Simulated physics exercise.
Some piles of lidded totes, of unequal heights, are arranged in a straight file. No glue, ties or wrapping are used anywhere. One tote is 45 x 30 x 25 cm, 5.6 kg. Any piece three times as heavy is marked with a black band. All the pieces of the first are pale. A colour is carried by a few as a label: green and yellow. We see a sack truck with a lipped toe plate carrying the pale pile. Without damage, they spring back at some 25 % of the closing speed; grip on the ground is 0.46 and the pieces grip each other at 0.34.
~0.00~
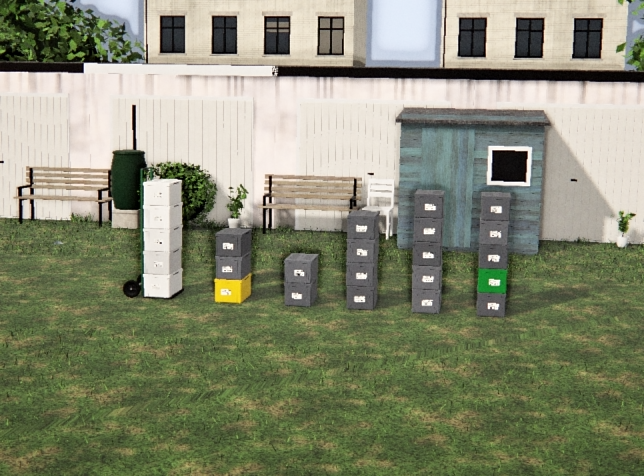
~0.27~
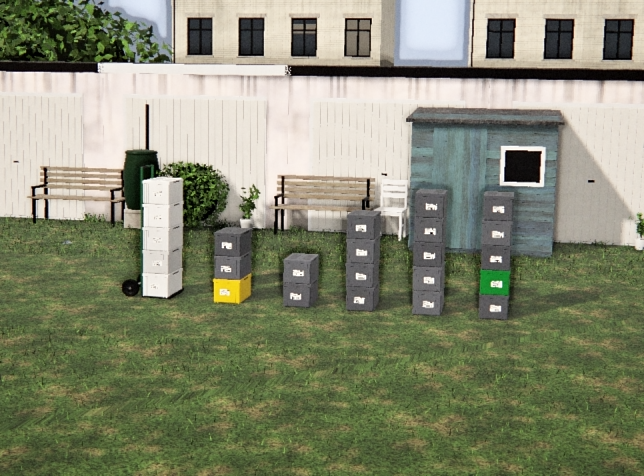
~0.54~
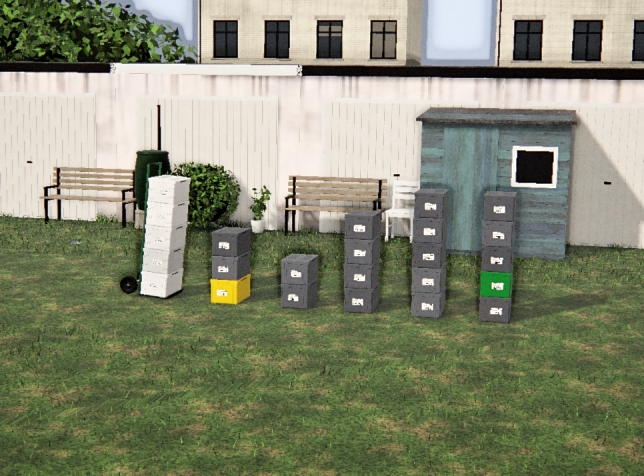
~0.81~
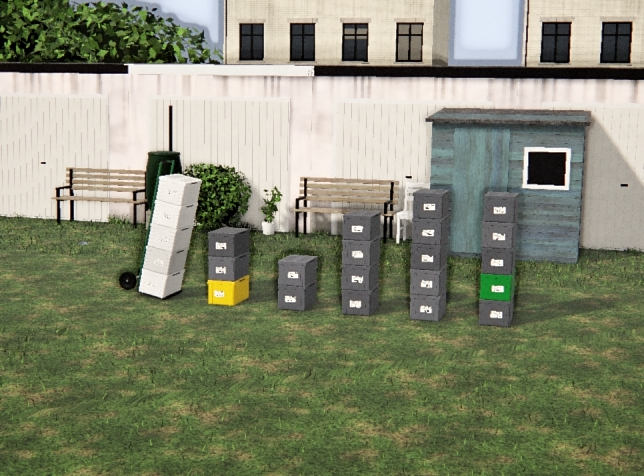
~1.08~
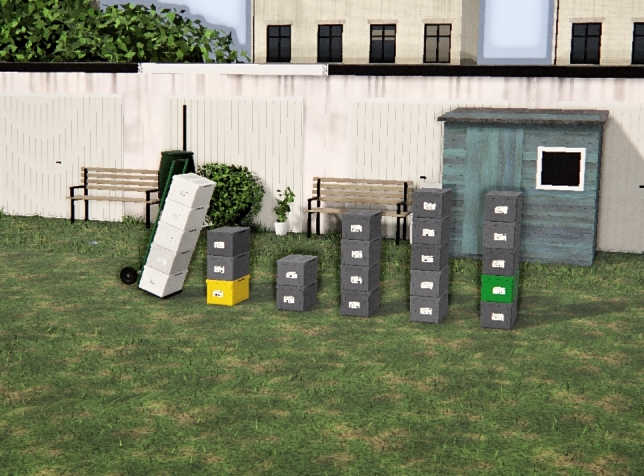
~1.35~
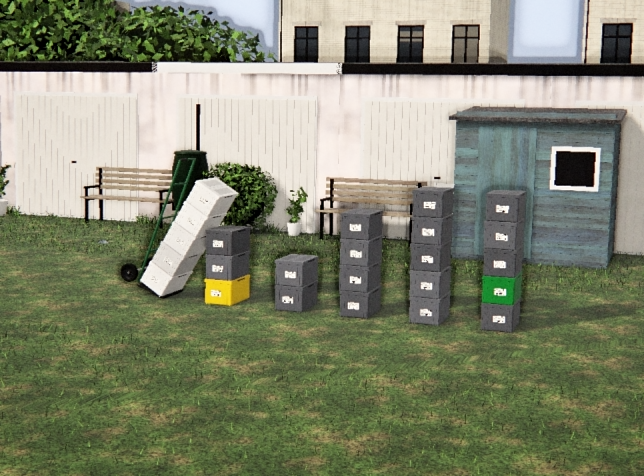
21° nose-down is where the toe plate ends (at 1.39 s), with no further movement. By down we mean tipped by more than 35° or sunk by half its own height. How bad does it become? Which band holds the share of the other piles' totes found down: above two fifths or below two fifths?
Below two fifths.
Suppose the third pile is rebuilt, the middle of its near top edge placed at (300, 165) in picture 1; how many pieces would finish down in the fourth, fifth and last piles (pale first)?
Down by pile: Fourth 4, fifth 5, last 5.
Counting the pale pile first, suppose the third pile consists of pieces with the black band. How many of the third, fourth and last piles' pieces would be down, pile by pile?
Pieces down: Third pile 0, fourth pile 0, last pile 0.
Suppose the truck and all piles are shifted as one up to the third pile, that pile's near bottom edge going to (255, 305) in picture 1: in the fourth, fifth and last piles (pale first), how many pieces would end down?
That would give fourth 0, fifth 0 and last 0.
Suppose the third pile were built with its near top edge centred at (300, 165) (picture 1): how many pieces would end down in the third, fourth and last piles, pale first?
Down by pile: Third 5, fourth 4, last 5.
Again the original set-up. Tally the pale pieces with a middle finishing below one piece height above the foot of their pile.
2 pieces, pale ones.
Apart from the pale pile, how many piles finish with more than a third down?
The answer is 2.
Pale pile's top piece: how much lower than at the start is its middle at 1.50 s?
About 20 cm.
Around 1.50 s, 5 of the pale pile down; none of the 19 other totes down, 1 disturbed.
Around 1.84 s, 5 of the pale pile down; none of the 19 other totes down, 3 disturbed; yellow tote tipped 7°.
Around 2.14 s, 5 of the pale pile down; 1 of the 19 other totes down; yellow tote displaced 31 mm.
Around 2.56 s, 5 of the pale pile down; 3 of the 19 other totes down; yellow tote displaced 32 mm.
Finally (3.7 s), 5 of the pale pile down; 3 of the 19 other totes down; yellow tote displaced 33 mm; green tote unmoved. That is 16 per cent. Seen by the last camera, middles, yellow tote near (231, 289), green tote near (502, 287).
